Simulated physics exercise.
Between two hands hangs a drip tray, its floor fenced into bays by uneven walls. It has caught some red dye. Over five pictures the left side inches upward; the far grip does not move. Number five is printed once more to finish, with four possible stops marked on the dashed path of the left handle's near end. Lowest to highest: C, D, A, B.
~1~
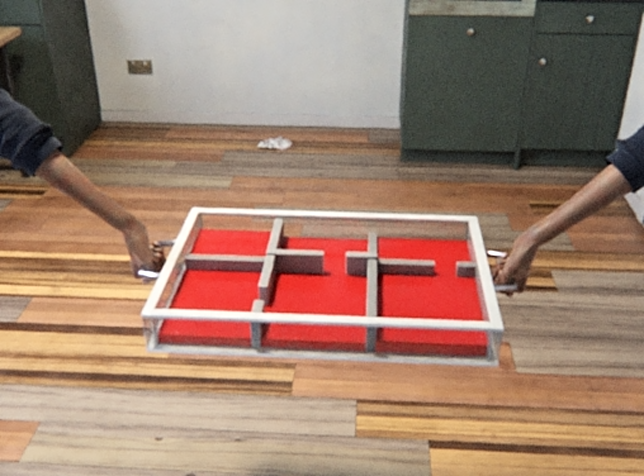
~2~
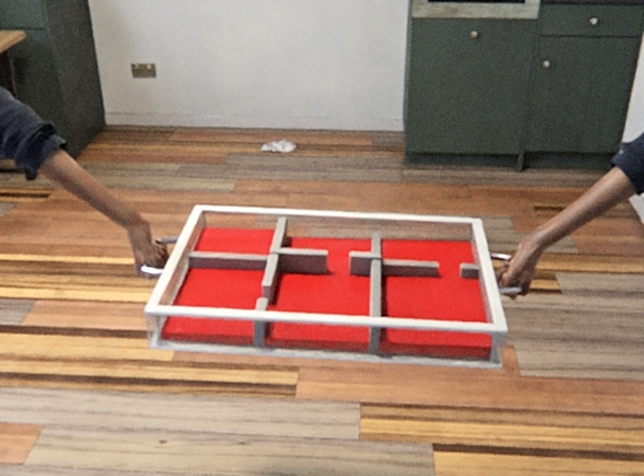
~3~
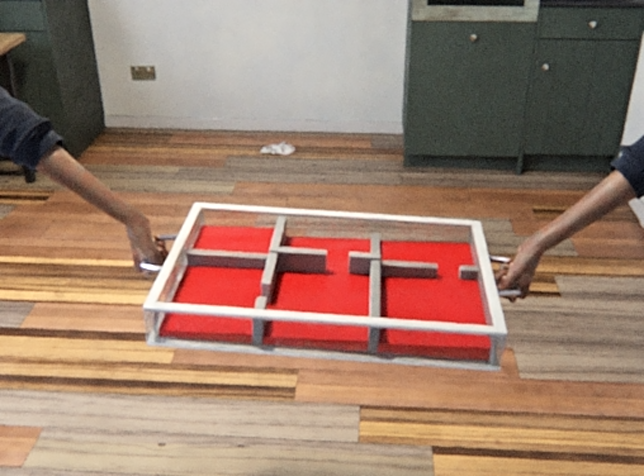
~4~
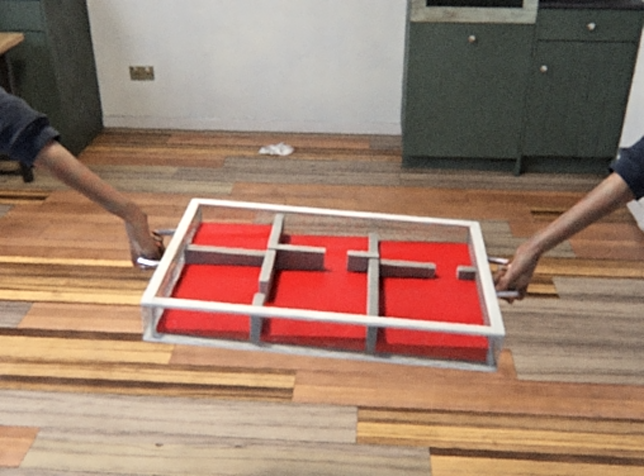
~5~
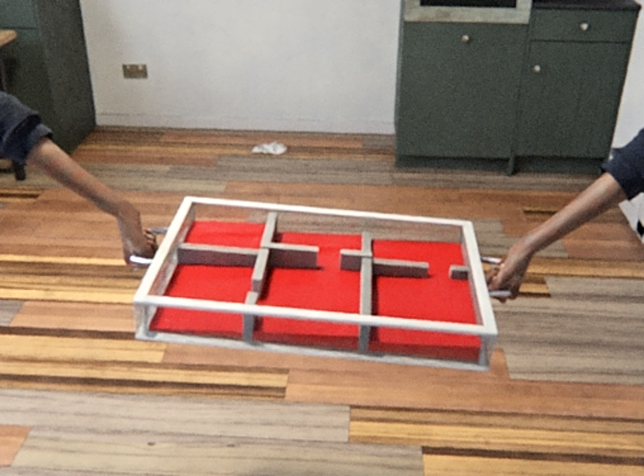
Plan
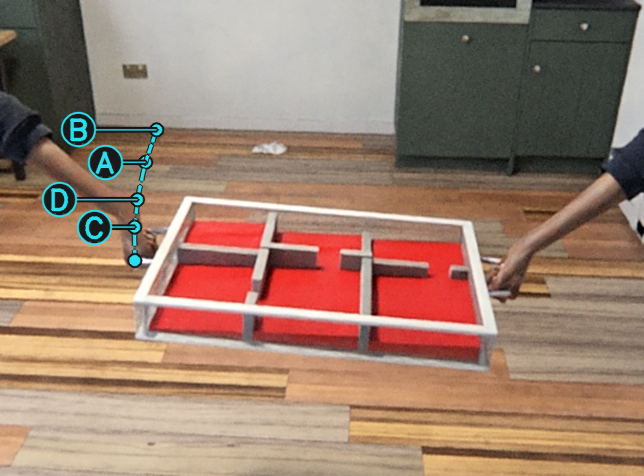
Two hands hold a divided tray with a red floor and tilt it slightly right.
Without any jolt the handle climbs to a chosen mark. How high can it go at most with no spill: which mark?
The answer is stop D.
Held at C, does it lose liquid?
No.
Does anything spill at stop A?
Yes, it does.
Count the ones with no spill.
Two of them.
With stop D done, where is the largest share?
The front right bay.
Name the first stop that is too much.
Here it is stop A.
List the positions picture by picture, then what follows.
In the first picture, the tray is level; deepest in the back left bay, at (234, 246), shallowest in the front left; left handle at (150, 259).
The second picture shows tipped about 1° down to the right; no wall is crossed; left handle at (154, 255).
The third picture shows tipped about 2° down to the right; no wall is crossed; left handle at (152, 252).
The fourth picture shows tipped about 3° down to the right; no wall is crossed; left handle at (150, 247).
The fifth picture shows tipped about 3° down to the right; deepest in the back left bay, at (227, 238), shallowest in the front left; left handle at (143, 245).
On the marked copy, A at (145, 162); B at (156, 129); C at (134, 227); D at (137, 199).
With A, about 11 % goes over the rim.
With B, about 30 % goes over the rim.
With C, nothing spills; the front right bay holds the most.
With D, nothing spills; the front right bay holds the most.
